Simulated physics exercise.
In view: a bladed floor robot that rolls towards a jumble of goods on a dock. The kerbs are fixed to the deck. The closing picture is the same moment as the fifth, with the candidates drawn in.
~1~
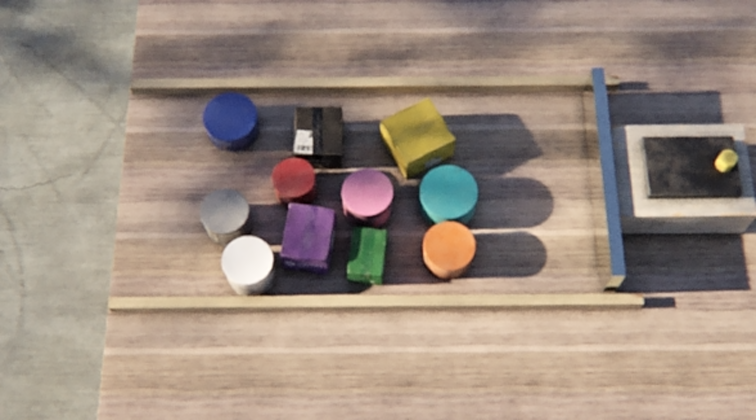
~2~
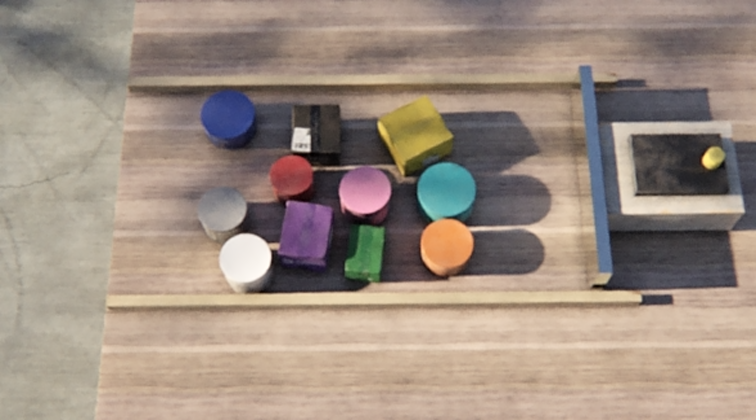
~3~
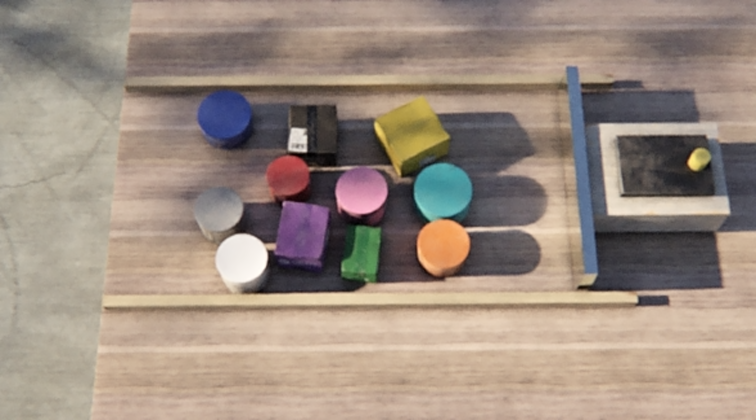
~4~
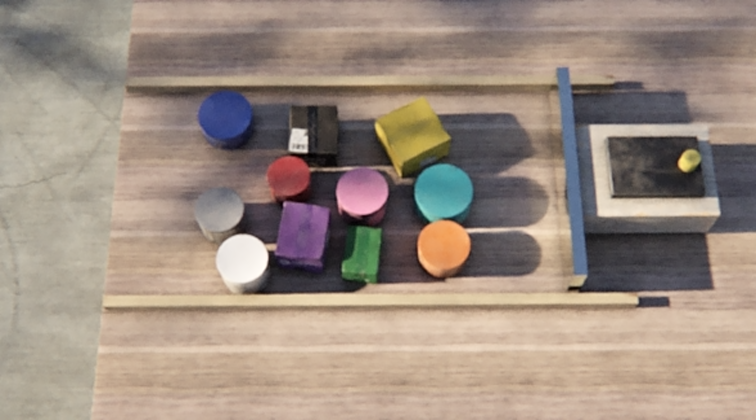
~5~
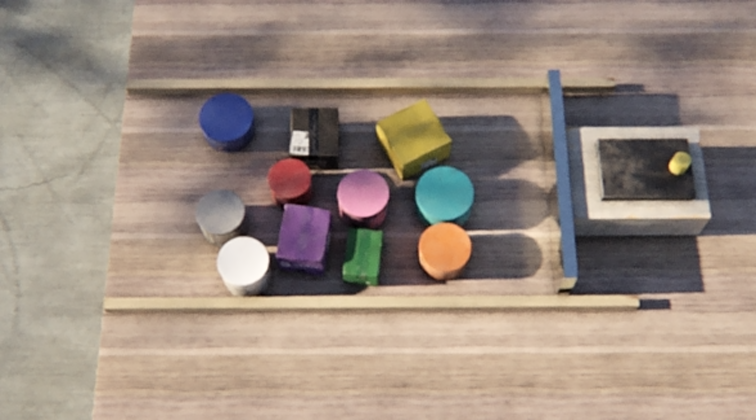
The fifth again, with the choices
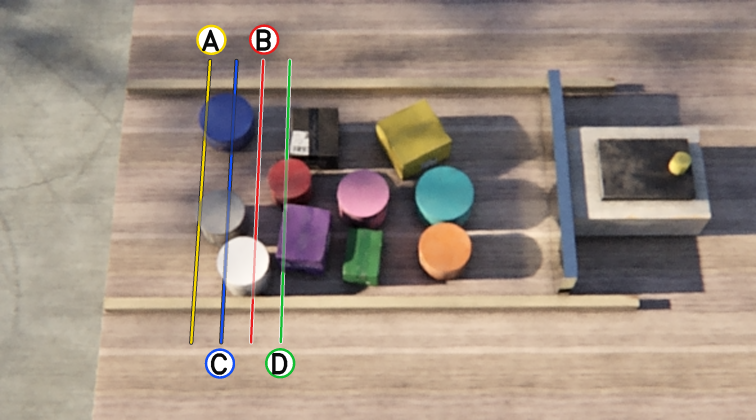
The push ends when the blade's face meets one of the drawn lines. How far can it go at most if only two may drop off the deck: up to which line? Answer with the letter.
It can go as far as B.
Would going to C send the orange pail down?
No.
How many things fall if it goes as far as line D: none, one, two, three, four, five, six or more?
The count is none.
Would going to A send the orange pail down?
No.
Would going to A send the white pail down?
By then, yes.
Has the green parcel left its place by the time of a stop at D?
By then, yes.
On the marked copy, A at (201, 194); B at (257, 193); C at (229, 194); D at (286, 193).
With B. Early on, robot (528, 169); orange pail (420, 253); yellow parcel (406, 138).
Further on, robot (418, 170); white pail (169, 266); grey pail (192, 213).
At the end, robot (334, 170); grey pail over the edge; white pail (105, 272); one fallen.
As for the rest, A drops five; C drops four; D is within the limit but short.
